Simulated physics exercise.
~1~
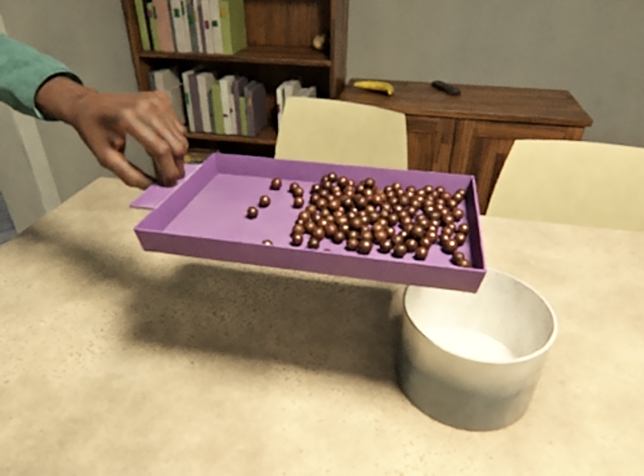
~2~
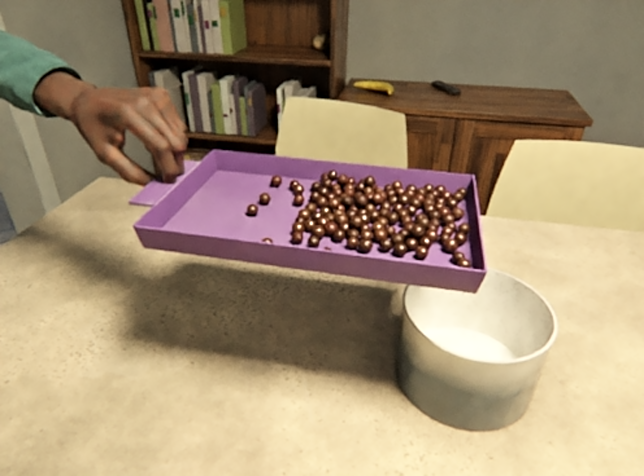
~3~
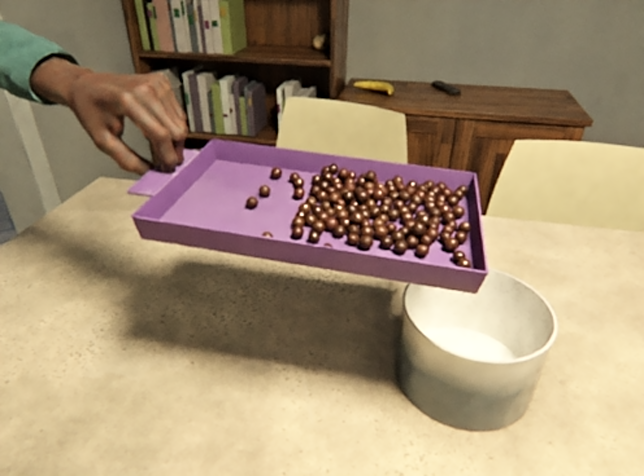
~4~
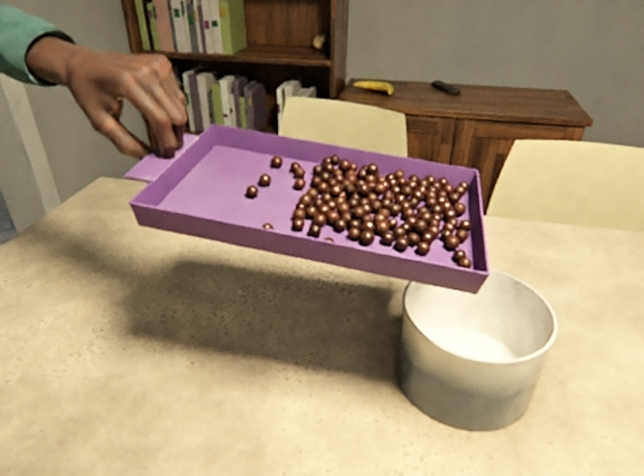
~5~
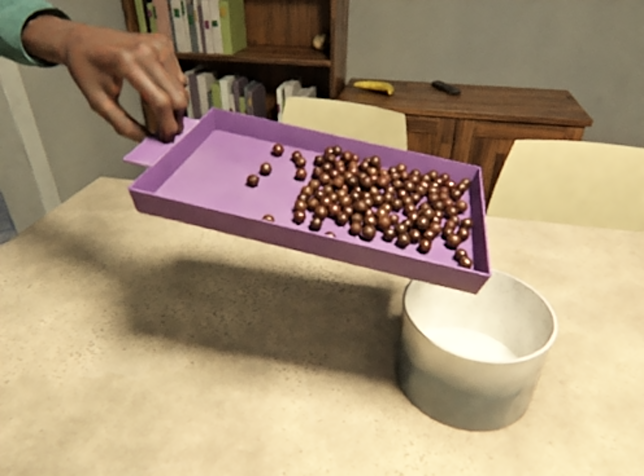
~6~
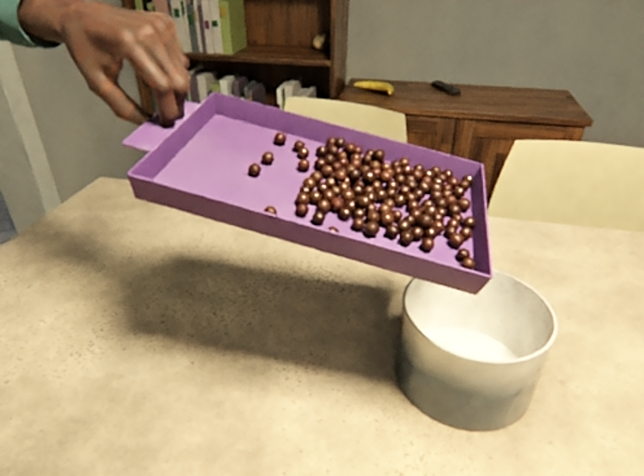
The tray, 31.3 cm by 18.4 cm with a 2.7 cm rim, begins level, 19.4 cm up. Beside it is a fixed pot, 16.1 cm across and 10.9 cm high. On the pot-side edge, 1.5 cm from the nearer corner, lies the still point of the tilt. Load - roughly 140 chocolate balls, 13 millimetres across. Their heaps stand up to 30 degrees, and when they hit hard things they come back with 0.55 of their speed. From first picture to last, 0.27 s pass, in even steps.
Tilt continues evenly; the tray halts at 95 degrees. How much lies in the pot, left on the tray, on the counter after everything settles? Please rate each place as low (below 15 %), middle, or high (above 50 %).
Pot: Low, tray: Low, counter: High.
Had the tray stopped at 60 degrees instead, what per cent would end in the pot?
0 %.
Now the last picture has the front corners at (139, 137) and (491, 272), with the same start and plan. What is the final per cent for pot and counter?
Final per cent - pot 35, counter 65.
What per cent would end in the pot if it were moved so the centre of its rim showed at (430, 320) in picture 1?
With the pot there, close to 0 per cent.
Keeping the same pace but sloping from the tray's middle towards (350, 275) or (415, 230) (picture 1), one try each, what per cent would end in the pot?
The share comes to about 0 in a hundred, then about 60 in a hundred.
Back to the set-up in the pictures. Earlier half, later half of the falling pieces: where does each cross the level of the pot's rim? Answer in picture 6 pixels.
Roughly (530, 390) to start, and after that (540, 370).
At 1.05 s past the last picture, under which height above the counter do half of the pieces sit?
The halfway mark sits at about 28 cm.
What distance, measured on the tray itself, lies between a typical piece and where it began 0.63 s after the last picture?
By then it sits near 4 cm from where it began.
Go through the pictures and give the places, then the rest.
Tray tilt 0 degrees, front corners at (139, 227) and (482, 268); middle of the pieces at (370, 211); pot at (477, 307), in the first picture.
Tray tilt 1 degrees, front corners at (139, 224) and (482, 268); middle of the pieces at (370, 209), in the second picture.
Tray tilt 3 degrees, front corners at (137, 215) and (483, 269), lowest corner right front; middle of the pieces at (370, 205), in the third picture.
Tray tilt 6 degrees, front corners at (135, 201) and (485, 270), lowest corner right front; middle of the pieces at (372, 199), in the fourth picture.
Tray tilt 10 degrees, front corners at (134, 187) and (486, 272), lowest corner right front; middle of the pieces at (373, 192), in the fifth picture.
Tray tilt 13 degrees, front corners at (134, 173) and (488, 273), lowest corner right front; middle of the pieces at (376, 187); pot at (477, 307), in the sixth picture.
Then, 0.63 s after the last picture, tilt 51 degrees; the tray holds 100 %, the pot 0 %.
Then, 1.05 s after the last picture, tilt 77 degrees; the tray holds 100 %, the pot 0 %.
Then, 1.55 s after the last picture, tilt 95 degrees; the tray holds 20 %, the pot 0 %.
In the end, pot 5 %, tray 0 %, counter 95 %.
